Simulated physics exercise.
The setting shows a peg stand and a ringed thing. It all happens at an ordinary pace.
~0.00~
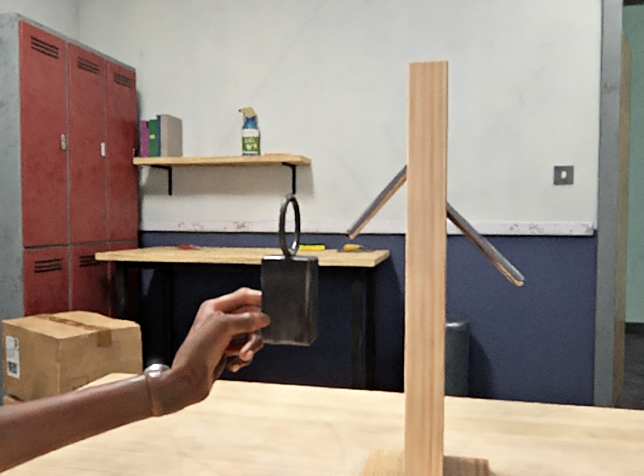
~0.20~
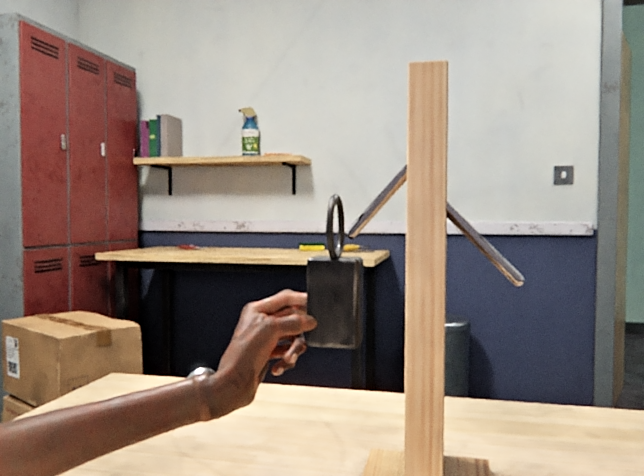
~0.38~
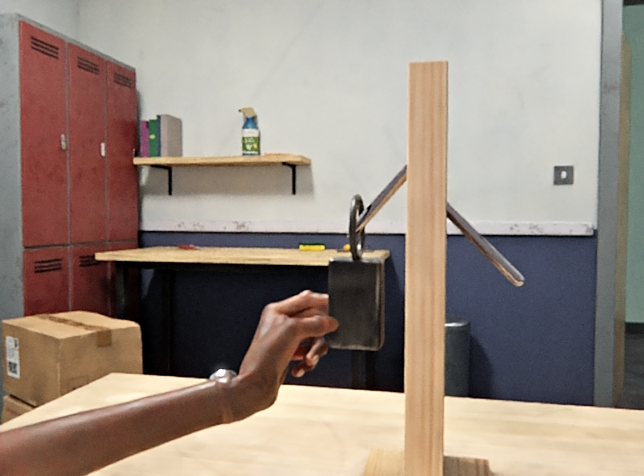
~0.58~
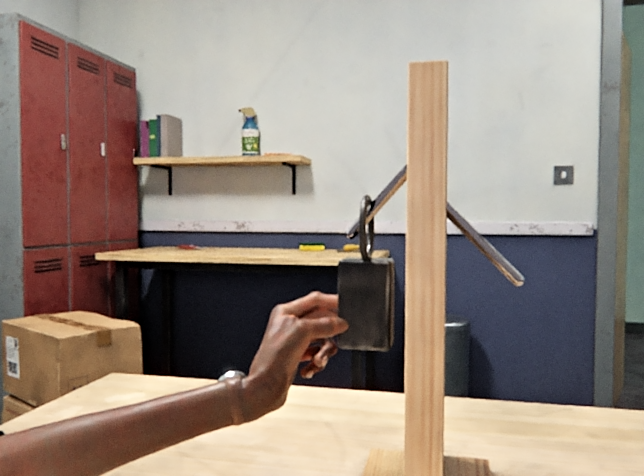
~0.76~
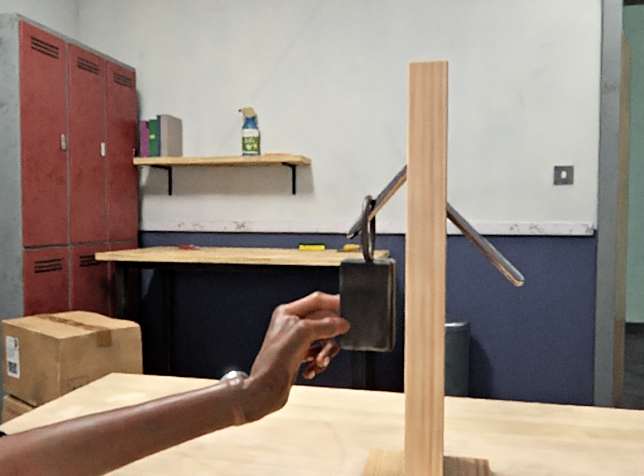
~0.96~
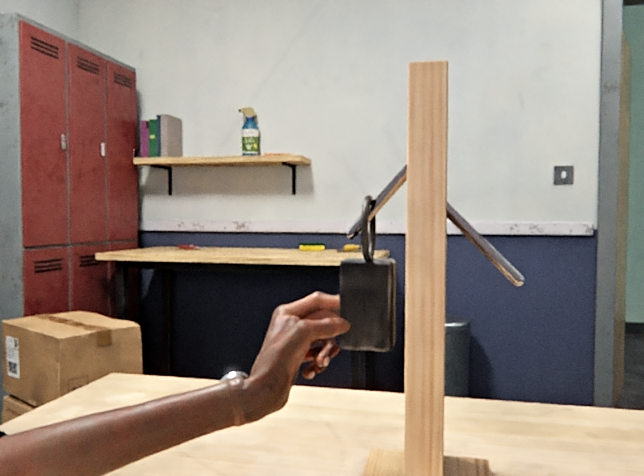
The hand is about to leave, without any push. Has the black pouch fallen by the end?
Yes, it has fallen.
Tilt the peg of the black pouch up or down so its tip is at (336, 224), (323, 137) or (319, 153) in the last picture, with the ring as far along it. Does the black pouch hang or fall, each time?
Try by try, the black pouch goes down, clings on, then clings on.
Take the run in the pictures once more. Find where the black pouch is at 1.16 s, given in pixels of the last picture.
(345, 366).
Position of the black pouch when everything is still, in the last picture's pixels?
Around (286, 460).
After 1.16 s, black pouch on its way down near (346, 366).
In the end (2.0 s), the black pouch drops to the table, near (286, 459).
